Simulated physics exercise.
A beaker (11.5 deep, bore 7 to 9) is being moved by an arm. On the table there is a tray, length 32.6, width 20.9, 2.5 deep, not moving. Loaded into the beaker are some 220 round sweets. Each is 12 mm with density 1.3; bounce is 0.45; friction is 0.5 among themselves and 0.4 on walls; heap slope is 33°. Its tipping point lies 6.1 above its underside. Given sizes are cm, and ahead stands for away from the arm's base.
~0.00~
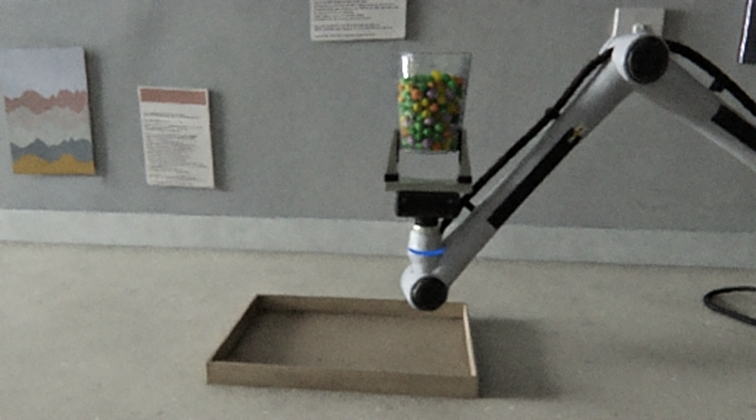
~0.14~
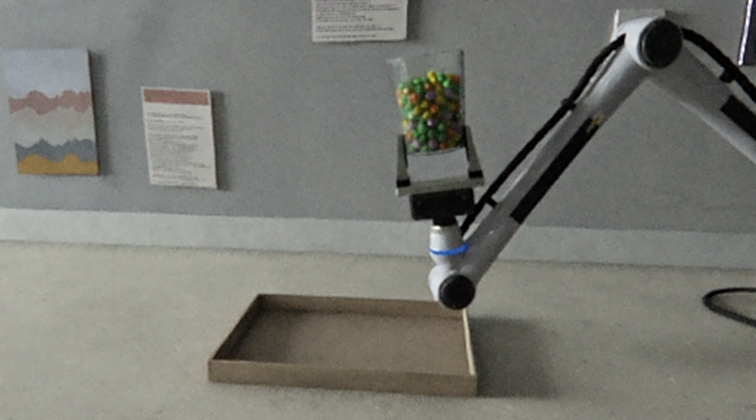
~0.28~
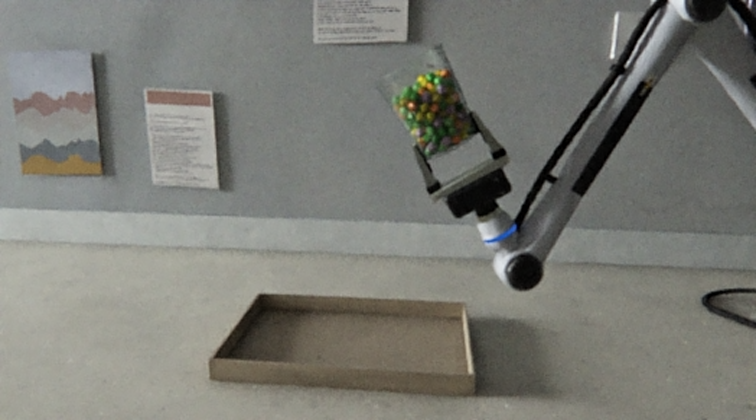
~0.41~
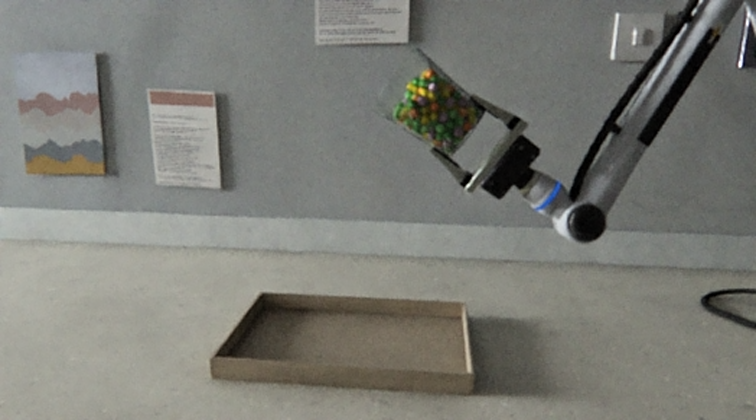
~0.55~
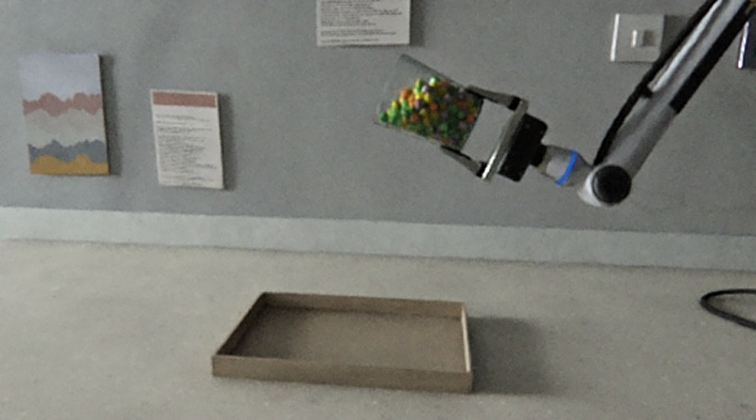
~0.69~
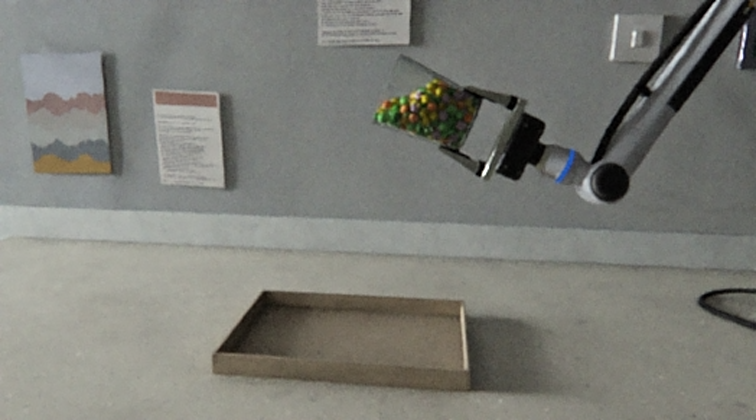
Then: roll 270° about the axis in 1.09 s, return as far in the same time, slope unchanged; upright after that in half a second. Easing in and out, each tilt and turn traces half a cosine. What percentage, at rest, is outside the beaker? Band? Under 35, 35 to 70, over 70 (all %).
Band: Under 35 %.
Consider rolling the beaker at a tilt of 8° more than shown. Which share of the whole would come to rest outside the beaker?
Estimate: Around 30 %.
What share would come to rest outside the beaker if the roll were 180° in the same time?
In that case you'd get close to 5 per cent.
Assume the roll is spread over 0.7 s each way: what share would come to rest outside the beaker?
It would then come to about 5 per cent.
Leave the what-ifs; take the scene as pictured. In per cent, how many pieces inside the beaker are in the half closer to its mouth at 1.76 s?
Close to 40 per cent sits in the mouth half.
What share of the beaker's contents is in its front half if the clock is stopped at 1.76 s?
60 %.
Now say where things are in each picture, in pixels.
The first frame shows beaker middle at (430, 103), upright; upper third of the load around (432, 92), from x 405 to 460, top at y 80; 225 in the beaker.
The second frame shows beaker middle at (430, 105), tipped 9°; upper third of the load around (432, 93), from x 400 to 460, top at y 80.
The third frame shows beaker middle at (431, 106), tipped 31°; upper third of the load around (433, 96), from x 400 to 470, top at y 75.
The fourth frame shows beaker middle at (431, 107), tipped 54°; upper third of the load around (433, 96), from x 400 to 475, top at y 75.
The fifth frame shows beaker middle at (431, 107), tipped 67°; upper third of the load around (437, 98), from x 385 to 475, top at y 80.
The sixth frame shows beaker middle at (430, 108), tipped 68°; upper third of the load around (438, 101), from x 380 to 475, top at y 85; 225 in the beaker.
By 1.76 s, tipped 68°, highest piece 37 above the table; 219 in the beaker, 4 in the tray, 2 in flight or on a rim.
By 2.83 s, tipped 68°, highest piece 37 above the table; 210 in the beaker, 11 in the tray, 4 in flight or on a rim.
By 3.57 s, upright, highest piece 39 above the table; 208 in the beaker, 17 in the tray.
By 4.27 s, upright, highest piece 39 above the table; 208 in the beaker, 17 in the tray.
Final count, 208 in the beaker, 17 in the tray. That is 8 % outside the beaker.
